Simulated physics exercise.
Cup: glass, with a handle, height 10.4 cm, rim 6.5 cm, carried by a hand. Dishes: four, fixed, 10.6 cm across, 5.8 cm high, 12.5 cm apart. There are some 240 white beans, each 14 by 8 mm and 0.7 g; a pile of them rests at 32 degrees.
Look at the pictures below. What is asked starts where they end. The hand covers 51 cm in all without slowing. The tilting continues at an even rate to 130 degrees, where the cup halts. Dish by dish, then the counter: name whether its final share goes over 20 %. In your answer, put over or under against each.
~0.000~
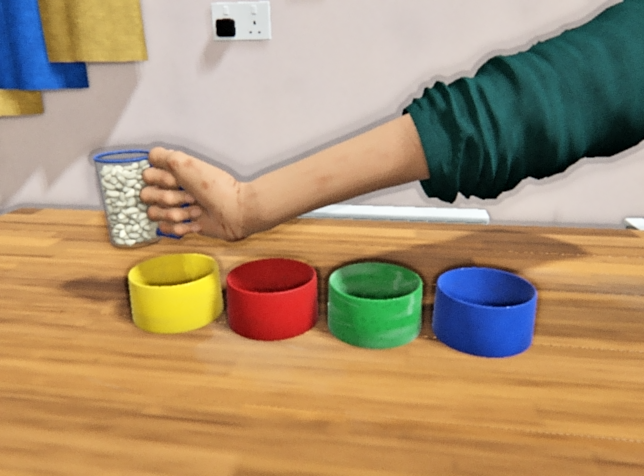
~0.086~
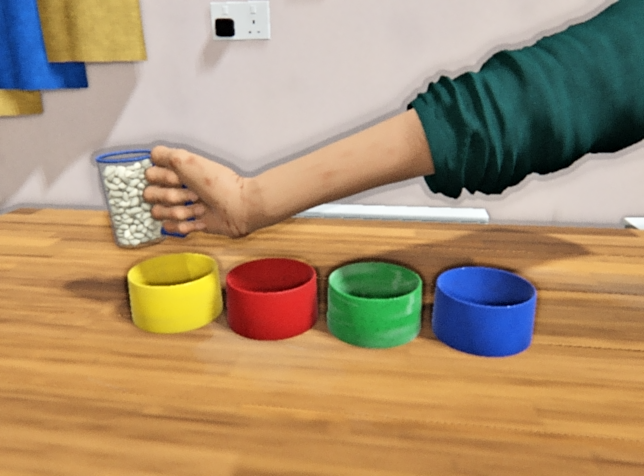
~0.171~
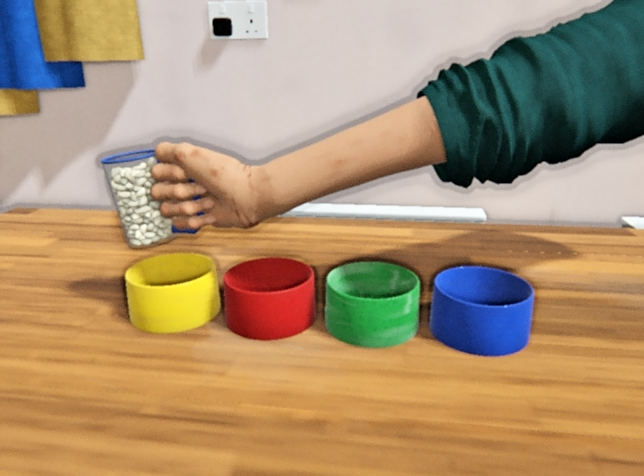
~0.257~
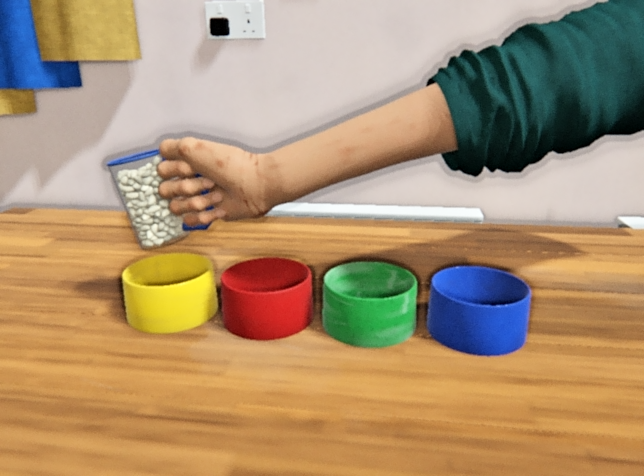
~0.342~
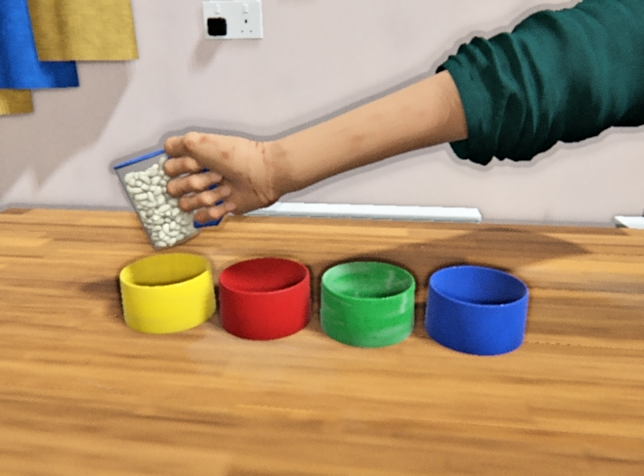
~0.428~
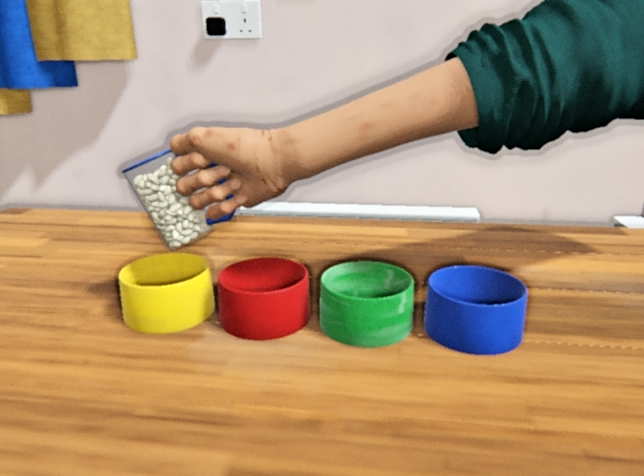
Red dish - under; blue dish - under; green dish - over; yellow dish - under; counter - under.
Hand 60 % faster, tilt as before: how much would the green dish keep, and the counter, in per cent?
Shares: Green 0, counter 0.
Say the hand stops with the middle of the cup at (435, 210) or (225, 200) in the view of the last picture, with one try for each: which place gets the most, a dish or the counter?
Green, then yellow.
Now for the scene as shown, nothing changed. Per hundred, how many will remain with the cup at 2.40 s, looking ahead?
I'd estimate some 0 per cent of the load.
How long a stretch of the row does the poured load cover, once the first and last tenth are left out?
I'd put it near 13 cm.
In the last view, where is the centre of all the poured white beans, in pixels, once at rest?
Somewhere near (360, 311) in the last picture.
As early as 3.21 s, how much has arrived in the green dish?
Close to 80 per cent at that point.
After 1.61 s, tilt 97 degrees; cup holds 95 %, red 5 %.
Then, at 2.40 s, tilt 130 degrees; cup holds 0 %, red 10 %, green 80 %.
After 3.21 s, tilt 130 degrees; cup holds 0 %, red 10 %, green 80 %.
At rest (3.5 s), red 10 %, blue 0 %, green 80 %, yellow 0 %, counter 10 %.
